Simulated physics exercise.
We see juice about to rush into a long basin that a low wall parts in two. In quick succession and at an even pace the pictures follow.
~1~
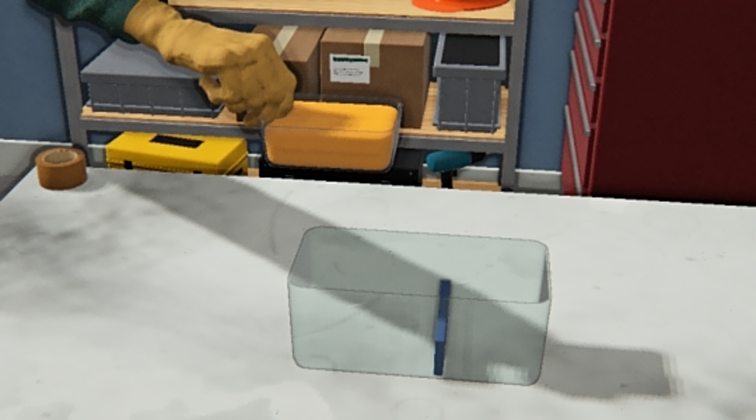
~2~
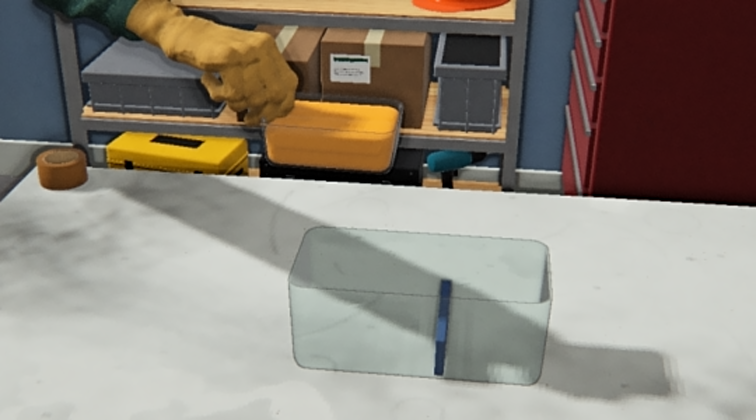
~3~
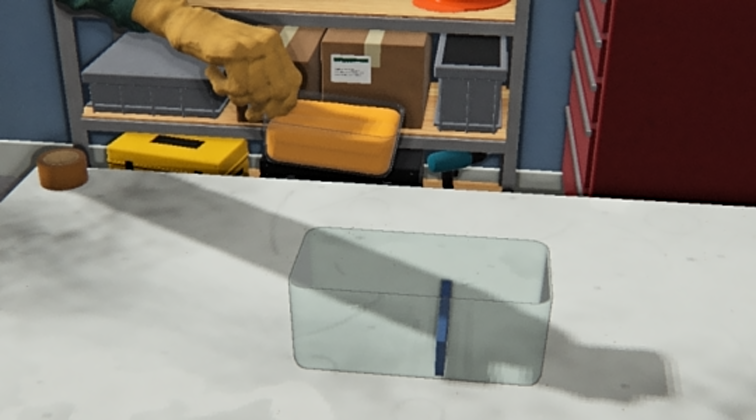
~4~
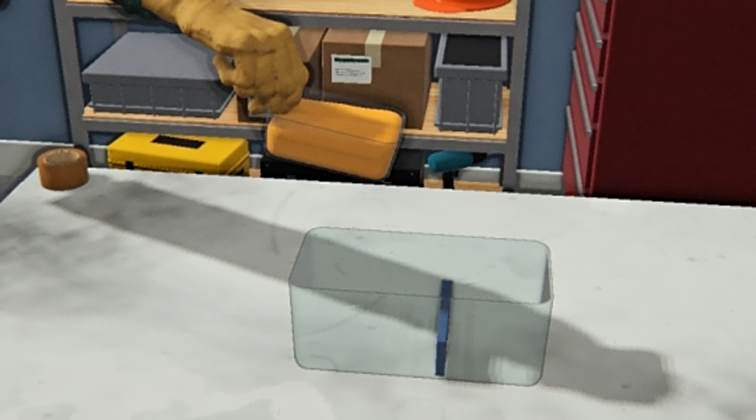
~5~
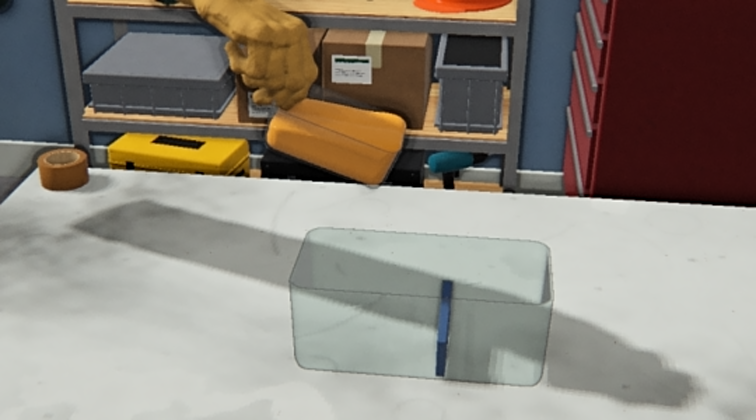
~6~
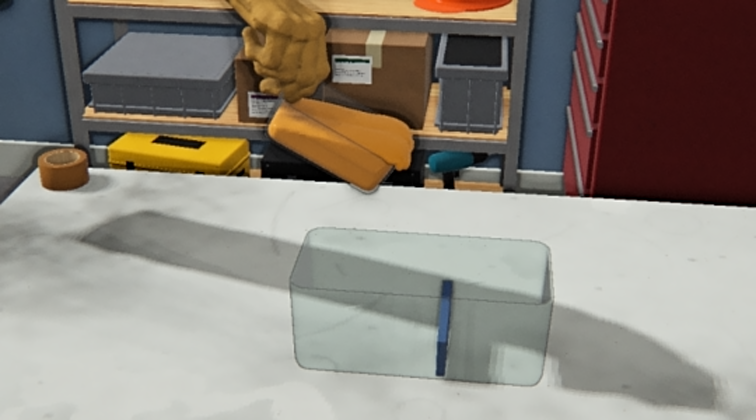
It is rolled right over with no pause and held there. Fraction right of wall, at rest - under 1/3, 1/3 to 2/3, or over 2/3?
The share right of the wall fails to exceed two thirds but reaches one third.
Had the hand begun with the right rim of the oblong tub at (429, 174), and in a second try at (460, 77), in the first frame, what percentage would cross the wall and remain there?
In order, some 75 and 70 percent.
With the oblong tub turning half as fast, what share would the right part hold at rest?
Roughly 65 in a hundred.
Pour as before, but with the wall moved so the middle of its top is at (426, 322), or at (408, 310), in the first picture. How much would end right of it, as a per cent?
Result: 70 % first, 80 % second.
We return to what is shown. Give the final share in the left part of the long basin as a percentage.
Close to 35 per cent.
A moment on, the oblong tub is tipped on its side and 11 per cent is still to pour, 3 is left of the wall and 30 right of it.
Next, the oblong tub is tipped on its side and 2 per cent is still to pour, 29 is left of the wall and 60 right of it.
Then the oblong tub is tipped on its side and 0 per cent is still to pour, 34 is left of the wall and 57 right of it.
Later the oblong tub is tipped on its side and 0 per cent is still to pour, 36 is left of the wall and 58 right of it.
At rest 36 per cent lies left of the wall, 58 right of it and 7 outside.
